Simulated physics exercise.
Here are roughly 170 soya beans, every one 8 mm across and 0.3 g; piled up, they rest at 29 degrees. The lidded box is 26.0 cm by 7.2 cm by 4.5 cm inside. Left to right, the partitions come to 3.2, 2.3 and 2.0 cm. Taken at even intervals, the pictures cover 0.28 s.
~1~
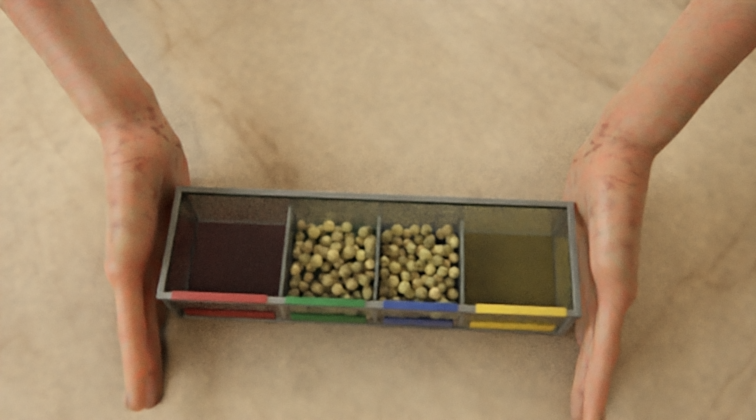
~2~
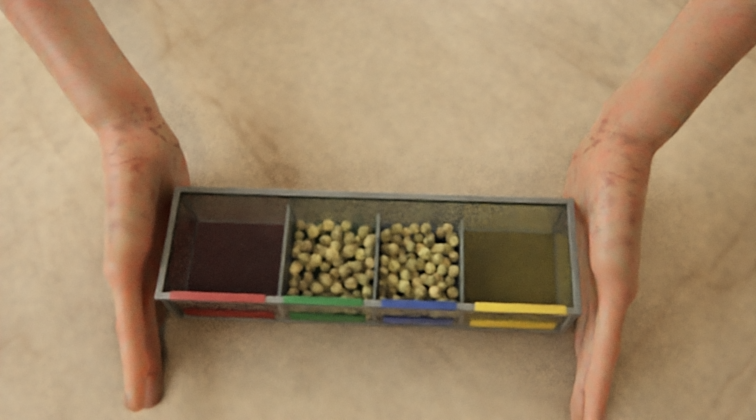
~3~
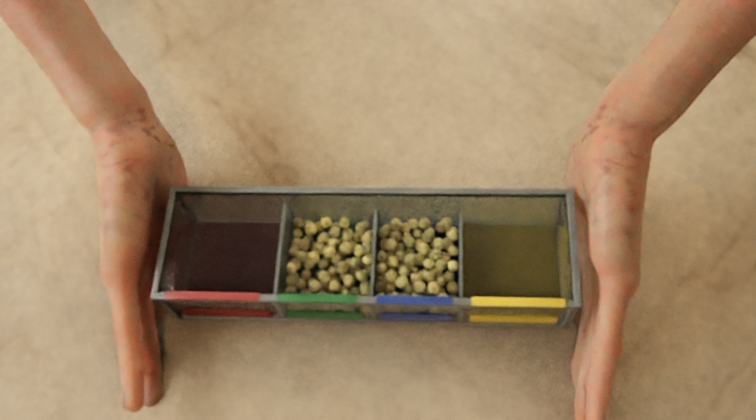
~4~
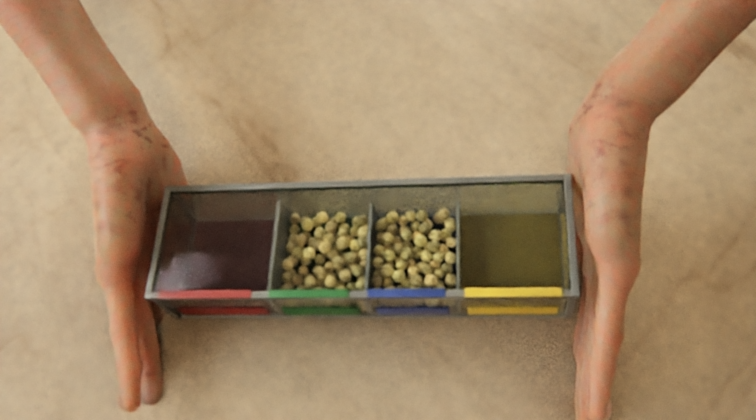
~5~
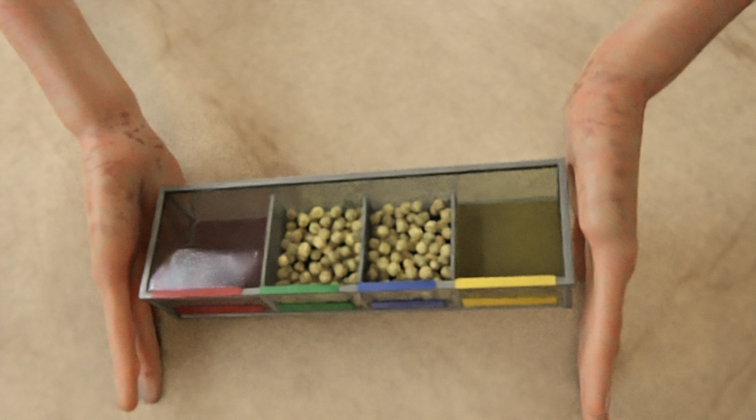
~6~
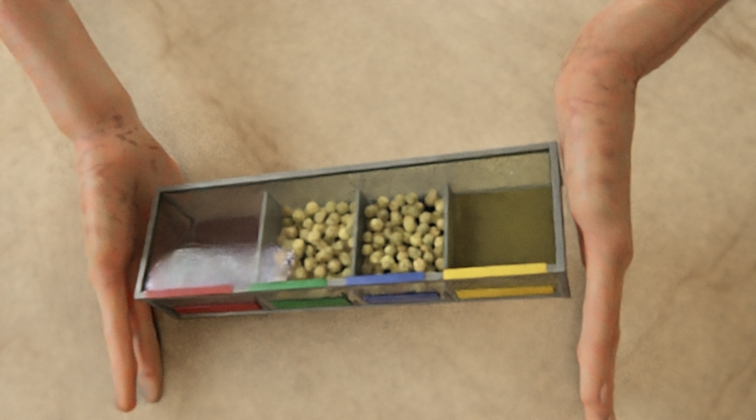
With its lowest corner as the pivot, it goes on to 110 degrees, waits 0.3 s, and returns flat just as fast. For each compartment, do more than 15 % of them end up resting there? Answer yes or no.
Red: Yes, blue: No, green: Yes, yellow: No.
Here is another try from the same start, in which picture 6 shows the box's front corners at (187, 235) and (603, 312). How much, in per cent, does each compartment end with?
Red 0, blue 0, green 0, yellow 100.
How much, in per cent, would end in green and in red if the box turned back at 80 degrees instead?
Green: 50, red: 15 (per cent).
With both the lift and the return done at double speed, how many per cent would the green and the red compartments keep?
Per cent held - green: 75, red: 25.
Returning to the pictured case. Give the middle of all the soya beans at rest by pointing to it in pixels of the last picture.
About (304, 266).
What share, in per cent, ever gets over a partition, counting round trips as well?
Close to 60 percent.
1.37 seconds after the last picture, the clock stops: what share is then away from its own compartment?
About 60 percent.
Then, 1.37 s after the last picture, tilt 110 degrees; red 25 %, green 75 %.
Then, 2.28 s after the last picture, tilt 55 degrees; red 30 %, green 70 %.
Then, 3.19 s after the last picture, tilt 0 degrees; red 30 %, green 70 %.
In the end, red 30 %, blue 0 %, green 70 %, yellow 0 %.
